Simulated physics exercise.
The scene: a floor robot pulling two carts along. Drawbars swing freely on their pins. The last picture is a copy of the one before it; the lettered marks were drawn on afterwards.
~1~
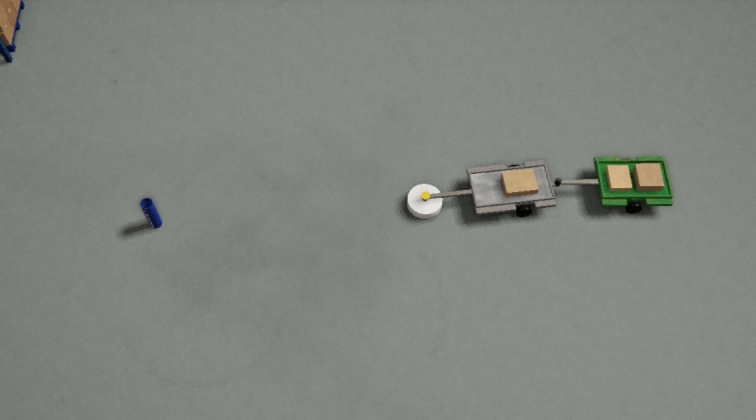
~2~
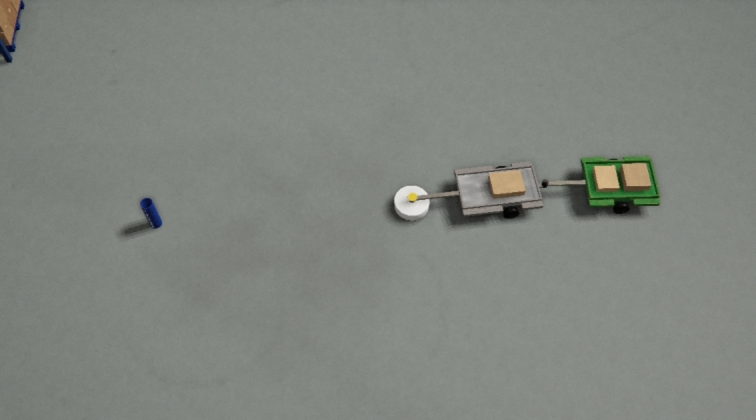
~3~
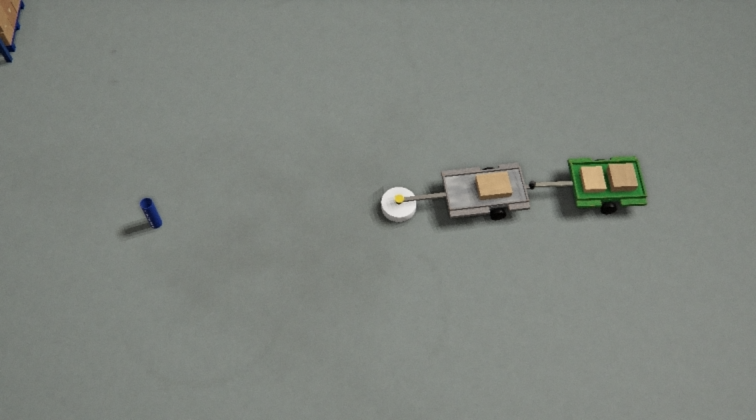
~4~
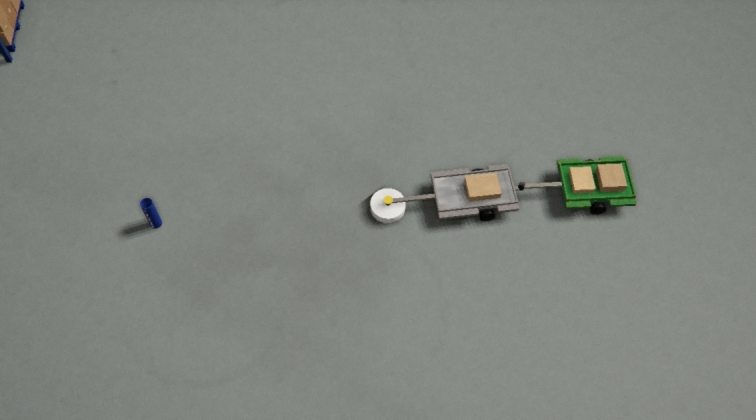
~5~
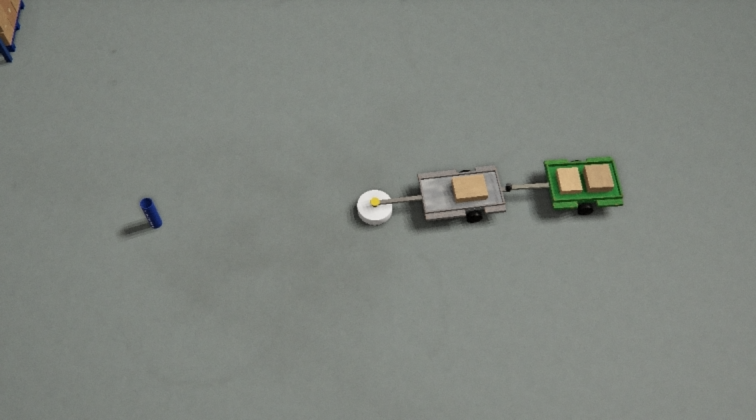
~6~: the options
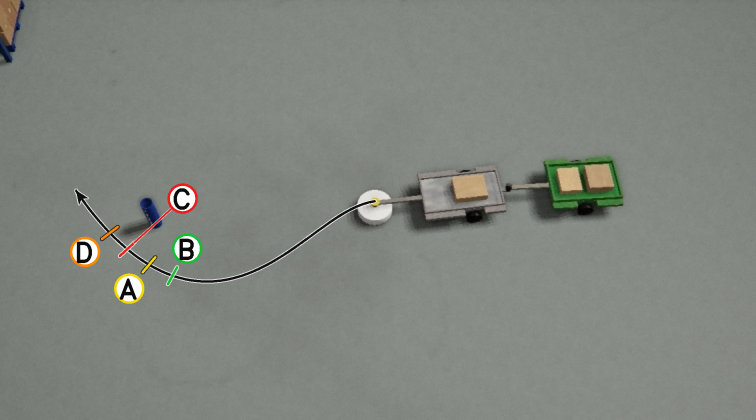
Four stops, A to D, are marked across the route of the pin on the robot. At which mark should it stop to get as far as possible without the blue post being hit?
Up to mark D.
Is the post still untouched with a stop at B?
For that mark, yes.
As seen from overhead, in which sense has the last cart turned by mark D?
For that mark, anticlockwise.
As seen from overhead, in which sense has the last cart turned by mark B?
Anticlockwise.
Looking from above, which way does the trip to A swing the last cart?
Anticlockwise.
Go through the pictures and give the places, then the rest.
The first frame shows green cart (633, 180); blue post (156, 223); robot (425, 200).
The second frame shows robot (412, 202); grey cart (498, 188); green cart (620, 180); blue post (156, 223).
The third frame shows robot (399, 203); grey cart (485, 189); green cart (607, 181); blue post (156, 223).
The fourth frame shows robot (388, 204); grey cart (474, 190); green cart (596, 181); blue post (156, 223).
The fifth frame shows robot (375, 206); grey cart (461, 192); green cart (583, 182); blue post (156, 223).
On the copy, A at (149, 265); B at (173, 276); C at (127, 249); D at (110, 233); the route from (375, 201) via (206, 282) to (76, 191).
On D. First, robot (286, 259), last cart (485, 189).
Then, robot (183, 283), last cart (393, 215).
Finally, robot (113, 238), last cart (321, 242); nothing has been touched.
By contrast, A is safe but short; B is safe but short; C is safe but short.
